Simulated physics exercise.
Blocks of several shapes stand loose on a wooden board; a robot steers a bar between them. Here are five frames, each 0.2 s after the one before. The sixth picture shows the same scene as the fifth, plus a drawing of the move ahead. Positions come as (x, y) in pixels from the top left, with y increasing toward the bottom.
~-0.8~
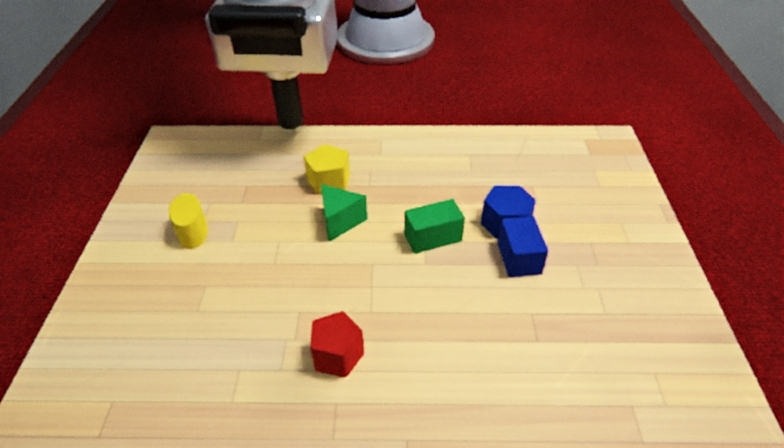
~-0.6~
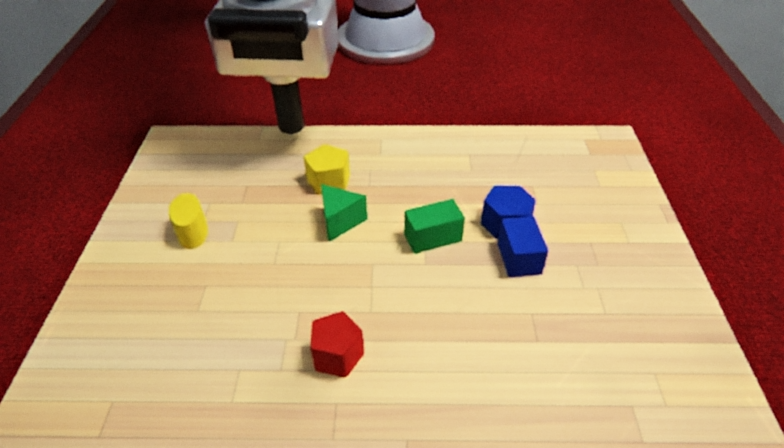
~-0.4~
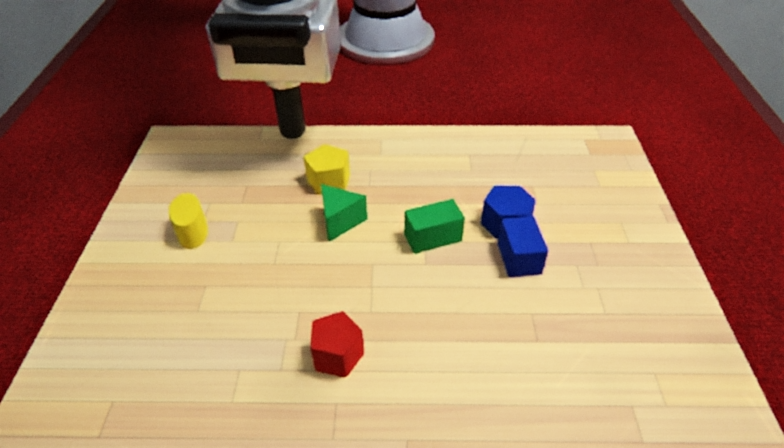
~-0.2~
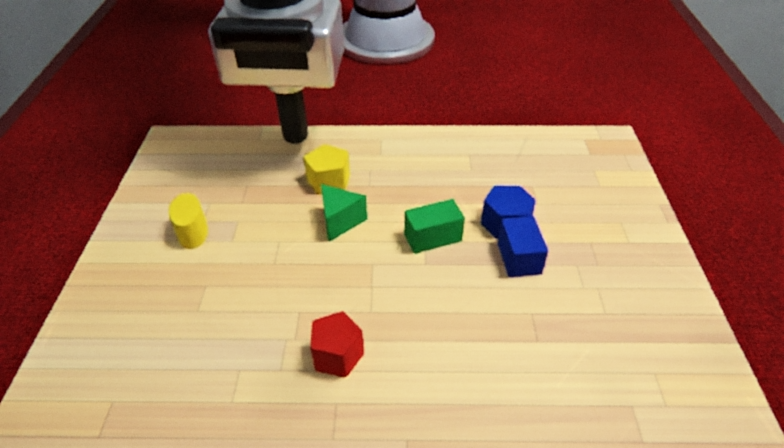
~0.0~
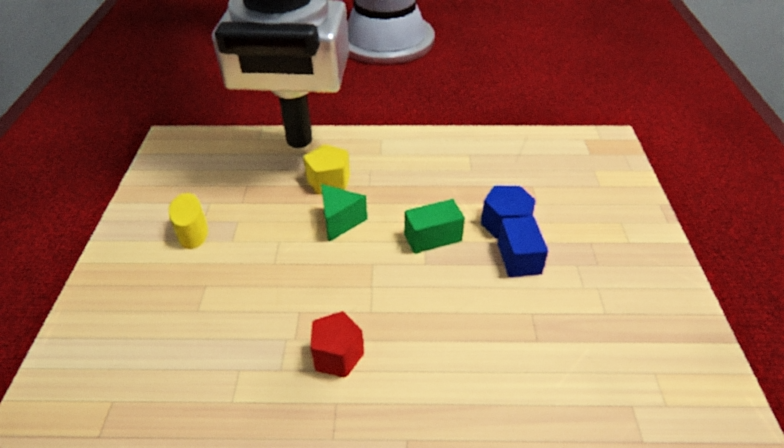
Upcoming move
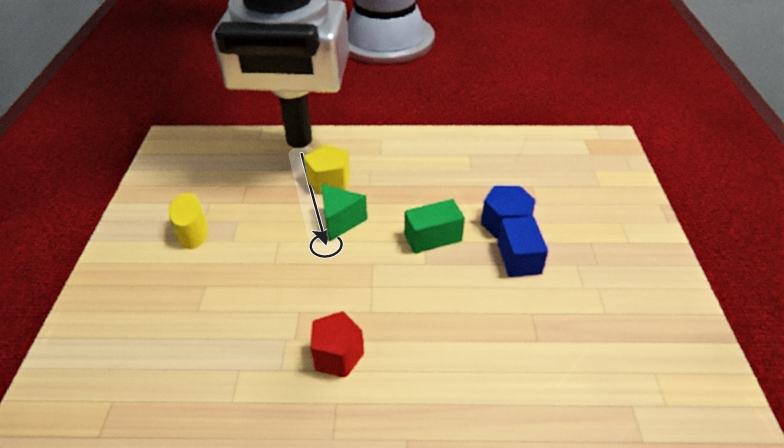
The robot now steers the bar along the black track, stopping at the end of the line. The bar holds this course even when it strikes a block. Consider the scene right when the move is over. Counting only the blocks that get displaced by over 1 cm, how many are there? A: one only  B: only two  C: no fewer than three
B
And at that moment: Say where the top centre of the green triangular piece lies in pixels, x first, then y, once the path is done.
Its top centre lands on (366, 222).
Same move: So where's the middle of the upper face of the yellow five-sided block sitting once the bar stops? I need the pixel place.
The point I'd pick in the picture is (346, 172).
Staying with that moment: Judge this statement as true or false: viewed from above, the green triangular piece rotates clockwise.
That is false.
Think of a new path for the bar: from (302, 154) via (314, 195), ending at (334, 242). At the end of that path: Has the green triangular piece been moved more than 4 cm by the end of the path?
Yes, that is how it ends up.
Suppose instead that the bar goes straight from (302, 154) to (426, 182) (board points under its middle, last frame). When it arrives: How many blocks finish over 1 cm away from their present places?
The push will move one block.
Path on the board, in a line from (302, 154) to (326, 245).
On the path given first. One third of the way, bar (307, 169); yellow five-sided block (336, 165), turned 25° anticlockwise.
Two thirds of the way, bar (315, 199); yellow five-sided block (346, 172), turned 60° anticlockwise; green triangular piece (346, 206).
At the end, bar (325, 233); yellow five-sided block (346, 172), turned 60° anticlockwise; green triangular piece (366, 222), turned 65° anticlockwise.
